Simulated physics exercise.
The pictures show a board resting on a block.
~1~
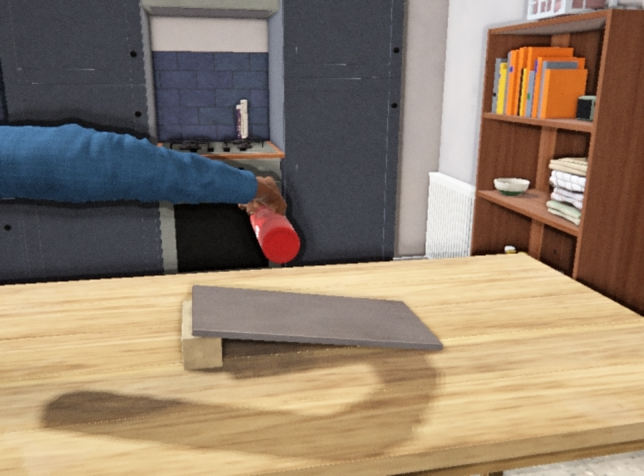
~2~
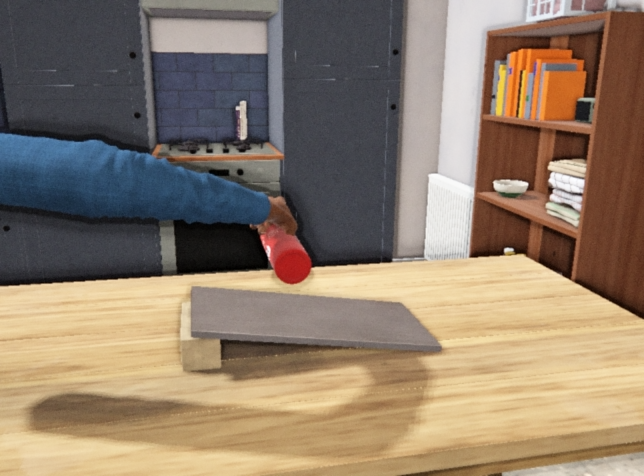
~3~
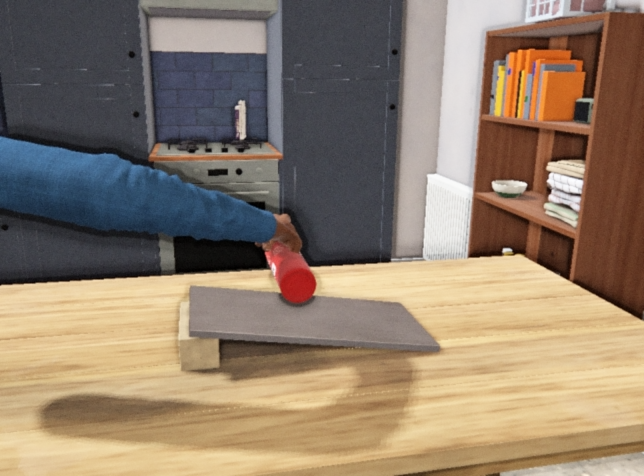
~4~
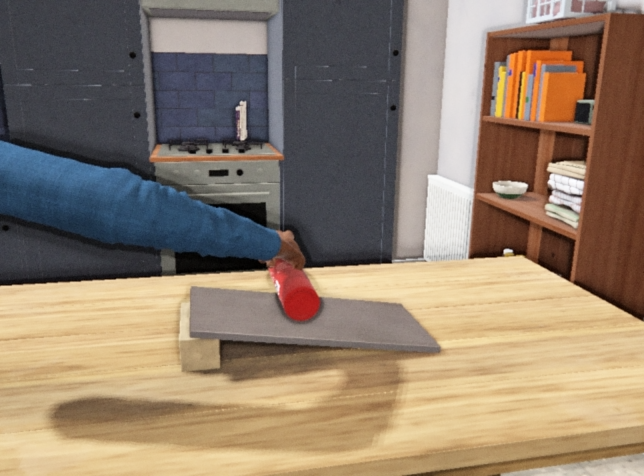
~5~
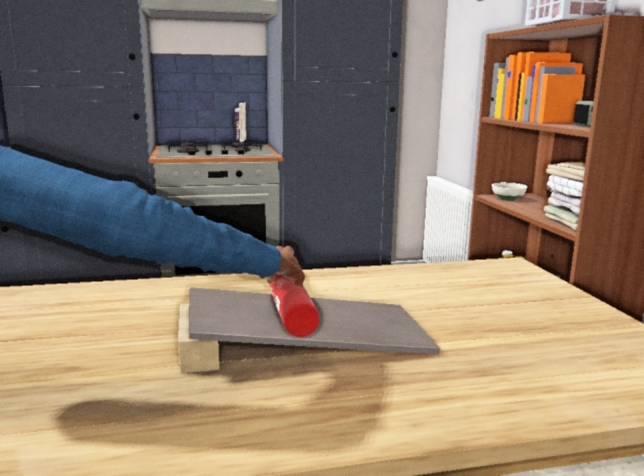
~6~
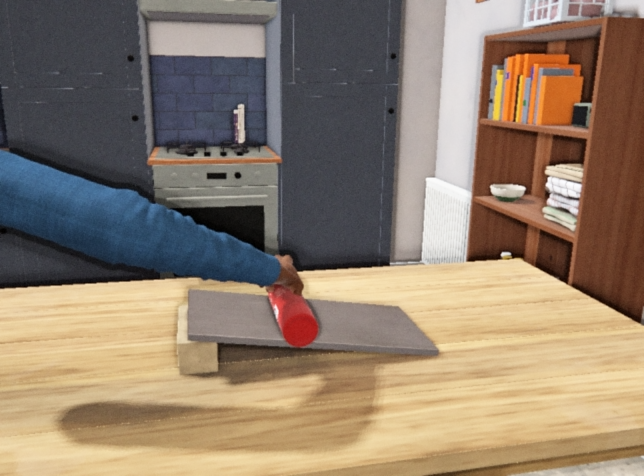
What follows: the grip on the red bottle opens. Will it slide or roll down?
The red bottle runs down the board.
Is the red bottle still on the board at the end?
The red bottle comes off the board.
Then, 0.80 s on from there, red bottle shifted well along near (389, 309).
Then, 1.30 s on from there, red bottle now off the board.
Then, 1.80 s on from there, things are still on the move.
Then, 2.10 s on from there, as before.
In the end, off the board, red bottle. The red bottle goes downhill.
